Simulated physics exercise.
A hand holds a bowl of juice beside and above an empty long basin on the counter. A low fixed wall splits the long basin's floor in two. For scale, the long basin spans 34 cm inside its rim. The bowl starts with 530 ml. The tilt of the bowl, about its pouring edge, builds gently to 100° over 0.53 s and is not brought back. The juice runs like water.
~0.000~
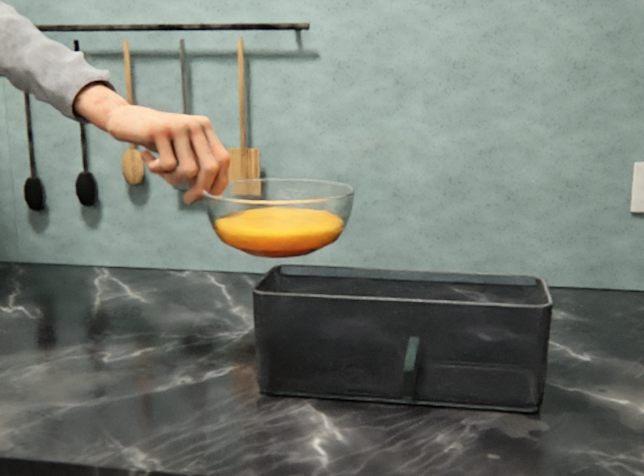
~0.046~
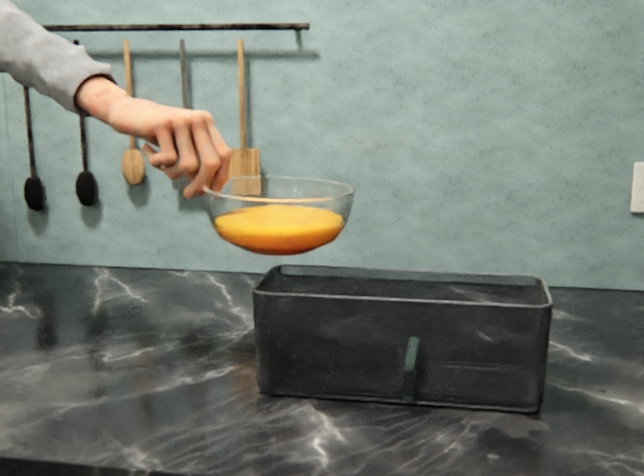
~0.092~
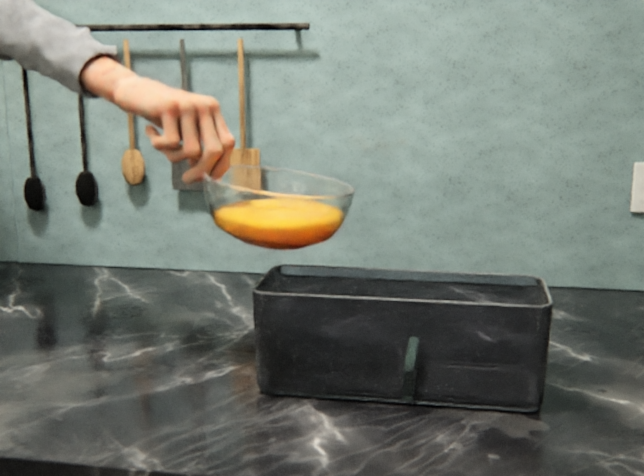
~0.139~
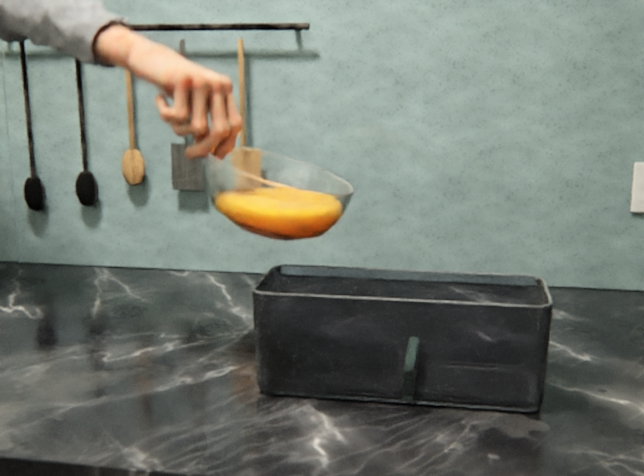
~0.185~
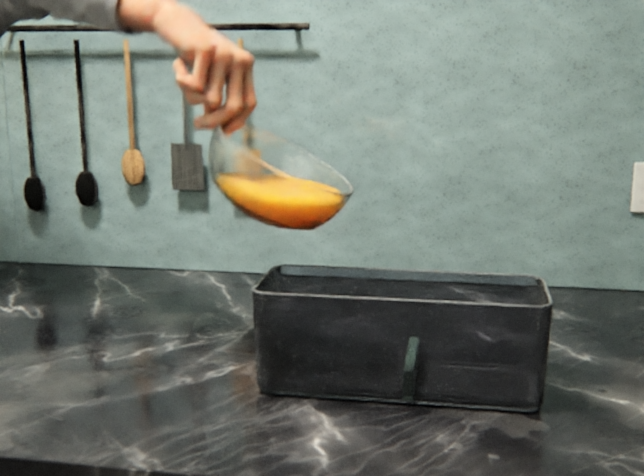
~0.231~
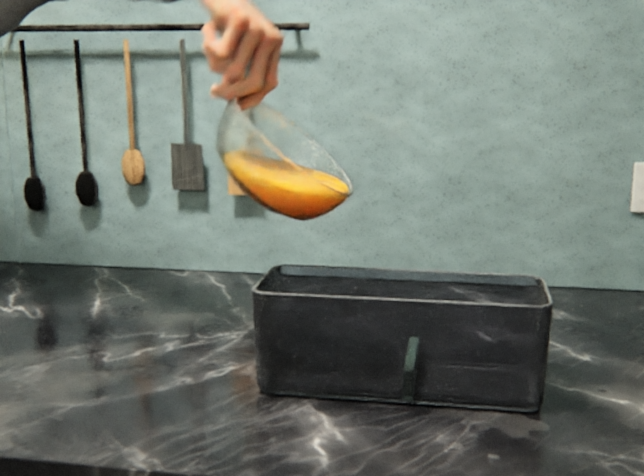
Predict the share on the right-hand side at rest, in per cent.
About 61 per cent.
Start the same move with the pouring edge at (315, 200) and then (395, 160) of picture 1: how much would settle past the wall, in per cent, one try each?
In turn about 45 and 65 per cent.
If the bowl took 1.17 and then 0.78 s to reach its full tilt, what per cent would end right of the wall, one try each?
In turn about 85 and 80 per cent.
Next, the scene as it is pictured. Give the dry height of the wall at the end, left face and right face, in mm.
Left about 28 mm, right about 18 mm.
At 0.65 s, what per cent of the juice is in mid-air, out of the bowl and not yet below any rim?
Some 7 per cent.
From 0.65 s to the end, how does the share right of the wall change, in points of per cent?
The share moves down, by some 28 per cent.
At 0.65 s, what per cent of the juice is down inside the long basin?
Near 94 in a hundred.
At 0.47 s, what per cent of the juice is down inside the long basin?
Near 6 in a hundred.
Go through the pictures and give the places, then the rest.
In the first picture, it leans 0°; its right rim is at (352, 193); the juice meets the walls at (218, 217) and (345, 221); the long basin's rim runs from (263, 279) to (547, 292); the wall's top is at (412, 354).
In the second picture, it leans 2°; its right rim is at (352, 193); the juice meets the walls at (218, 214) and (345, 219).
In the third picture, it leans 7°; its right rim is at (352, 194); the juice meets the walls at (218, 207) and (344, 213).
In the fourth picture, it leans 16°; its right rim is at (351, 194); the juice meets the walls at (217, 193) and (344, 205).
In the fifth picture, it leans 27°; its right rim is at (351, 194); the juice meets the walls at (220, 173) and (346, 196).
In the sixth picture, it leans 40°; its right rim is at (350, 194); the juice meets the walls at (228, 153) and (344, 184).
By 0.47 s the tilt is 97° and 23 per cent is still to pour, 5 is left of the wall and 1 right of it.
By 0.65 s the tilt is 100° and 0 per cent is still to pour, 4 is left of the wall and 90 right of it.
By 0.83 s the tilt is 100° and 0 per cent is still to pour, 18 is left of the wall and 57 right of it.
By 1.03 s the tilt is 100° and 1 per cent is still to pour, 32 is left of the wall and 61 right of it.
At rest 32 per cent lies left of the wall, 61 right of it and 7 outside.
